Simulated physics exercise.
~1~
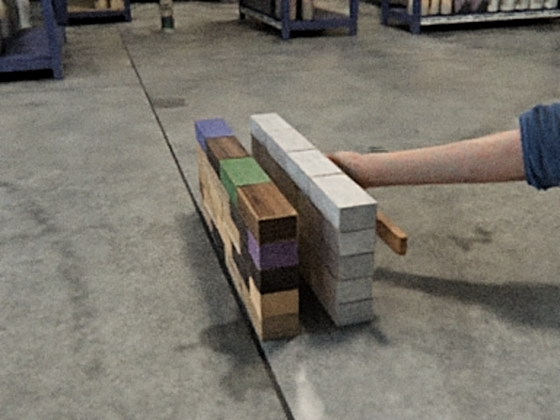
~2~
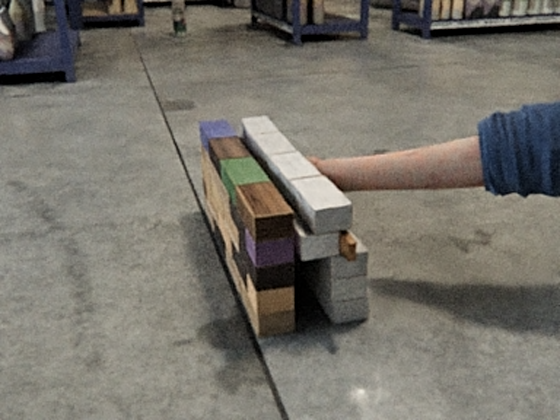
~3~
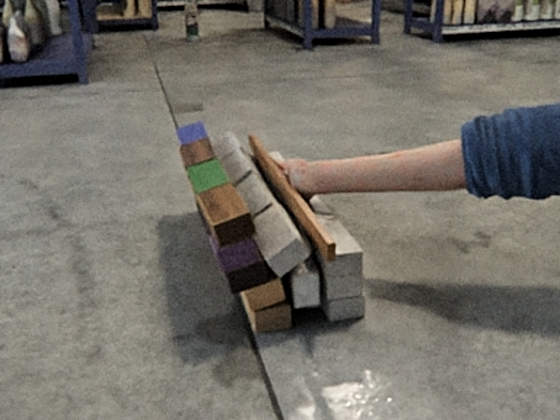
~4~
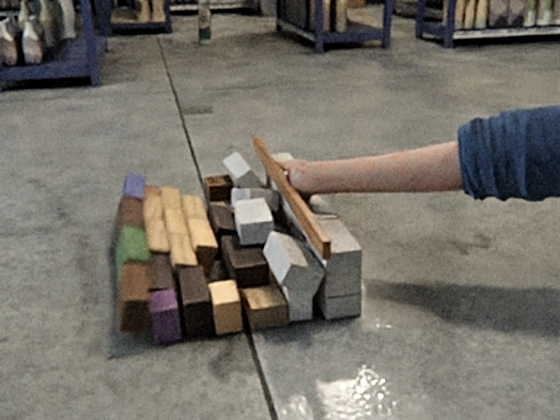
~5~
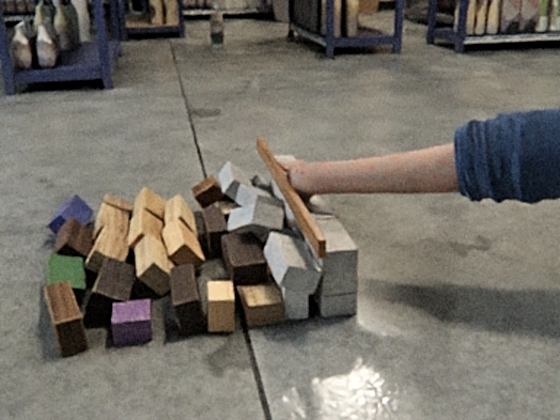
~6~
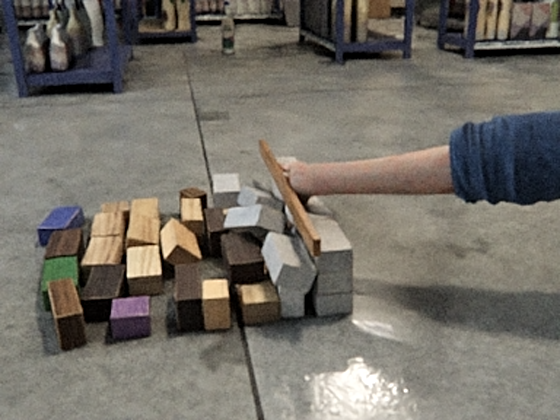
On a smooth concrete floor among blue metal racks, two low walls of wooden blocks stand side by side, one pale and one mixed in colour. A hand reaching in from the right pushes a level wooden batten against the upper part of the pale wall, sliding its top rows left into its neighbour. The coloured wall leans left, then topples away, its blocks separating as they fall. The batten stops while the pieces tumble apart. Finally the green, purple and blue blocks lie among the scattered pieces, with part of the pale wall still standing beside the hand.
